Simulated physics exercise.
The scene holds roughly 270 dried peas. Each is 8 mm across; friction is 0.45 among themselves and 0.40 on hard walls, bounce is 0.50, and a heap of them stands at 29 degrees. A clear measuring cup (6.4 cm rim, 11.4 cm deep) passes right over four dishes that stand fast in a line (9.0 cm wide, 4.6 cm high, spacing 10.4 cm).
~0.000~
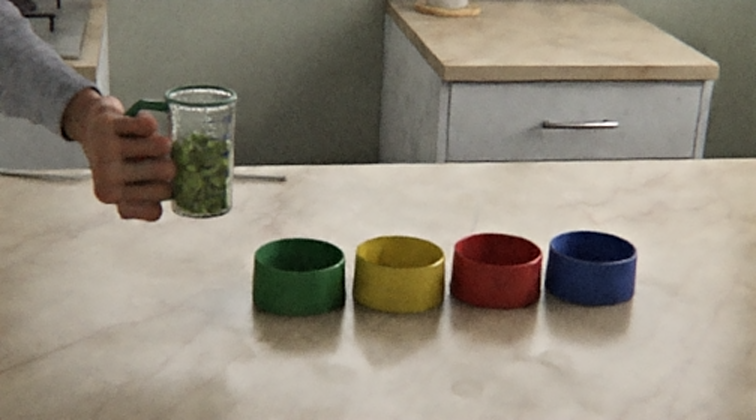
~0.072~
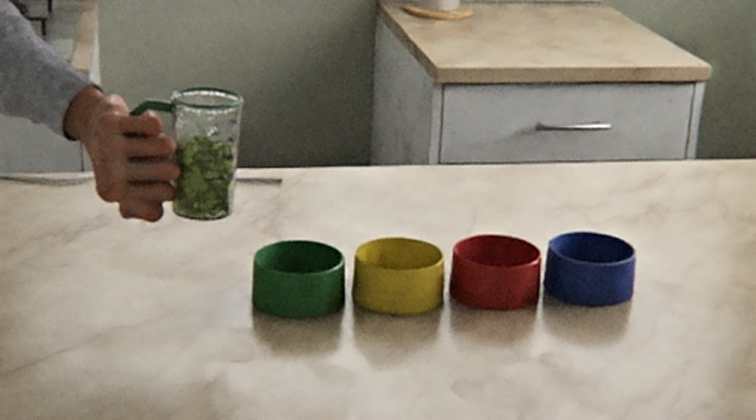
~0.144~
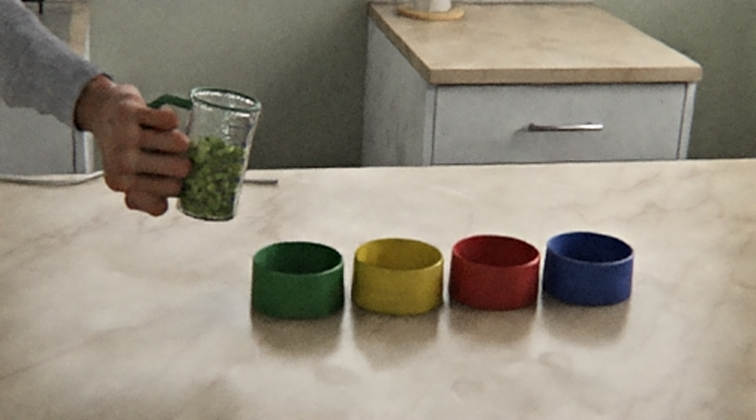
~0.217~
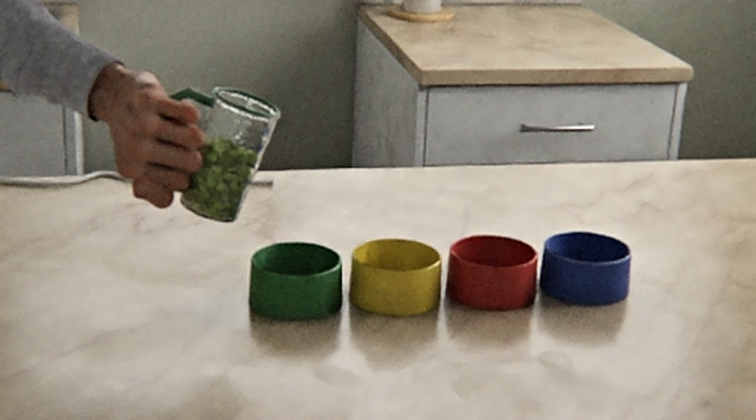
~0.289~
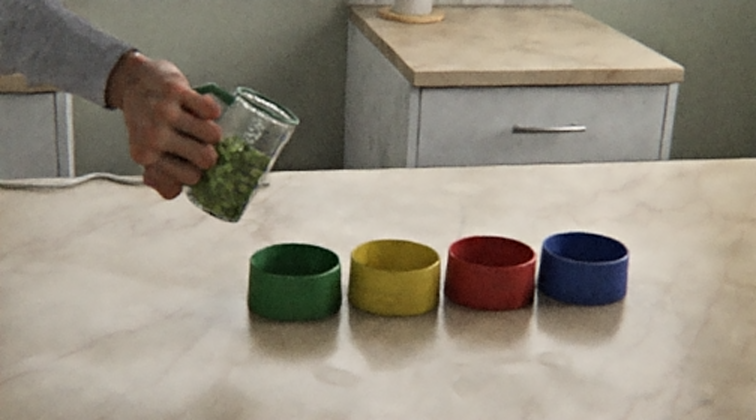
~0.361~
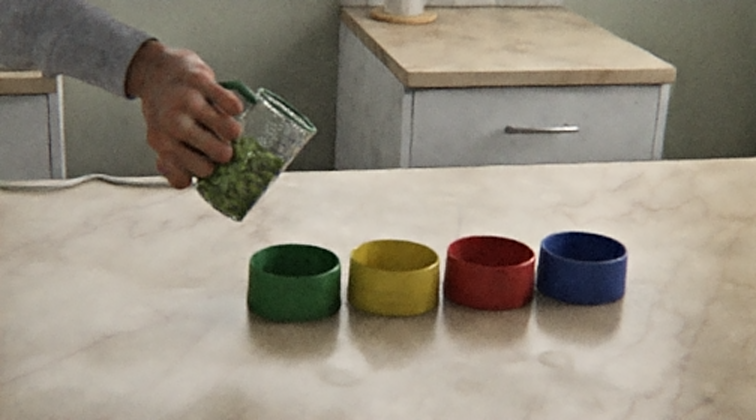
On a pale marbled countertop, green, yellow, red and blue dishes sit in a row while a hand at the left holds up a clear cup of small green pieces. The hand moves the cup a short way right, steadily tilting it rightward, until it leans above the green dish, the pieces still inside.
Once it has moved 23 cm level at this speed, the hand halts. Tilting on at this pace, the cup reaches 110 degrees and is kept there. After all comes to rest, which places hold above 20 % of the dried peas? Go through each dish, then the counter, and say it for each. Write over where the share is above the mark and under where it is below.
Red: Over; blue: Under; green: Under; yellow: Under; counter: Under.
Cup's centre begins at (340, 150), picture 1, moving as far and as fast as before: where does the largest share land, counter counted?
Blue.
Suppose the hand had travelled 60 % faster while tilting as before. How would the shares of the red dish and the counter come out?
The shares would then be red 100 and counter 0.
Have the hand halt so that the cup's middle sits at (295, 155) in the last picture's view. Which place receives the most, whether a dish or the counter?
Result: Biggest portion at yellow.
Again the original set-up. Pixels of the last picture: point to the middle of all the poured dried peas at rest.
Look around (494, 272) in the last picture.
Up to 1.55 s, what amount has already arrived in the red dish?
Near 80 per cent so far.
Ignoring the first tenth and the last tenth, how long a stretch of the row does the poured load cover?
It covers some 5 centimetres of the row.
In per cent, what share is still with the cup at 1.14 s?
Somewhere close to 75 percent.
Then, at 0.83 s, tilt 93 degrees; cup holds 100 %.
After 1.14 s, tilt 110 degrees; cup holds 75 %, red 10 %.
Then, at 1.55 s, tilt 110 degrees; cup holds 10 %, red 80 %.
At rest (2.3 s), red 95 %, blue 0 %, green 0 %, yellow 0 %, counter 5 %.
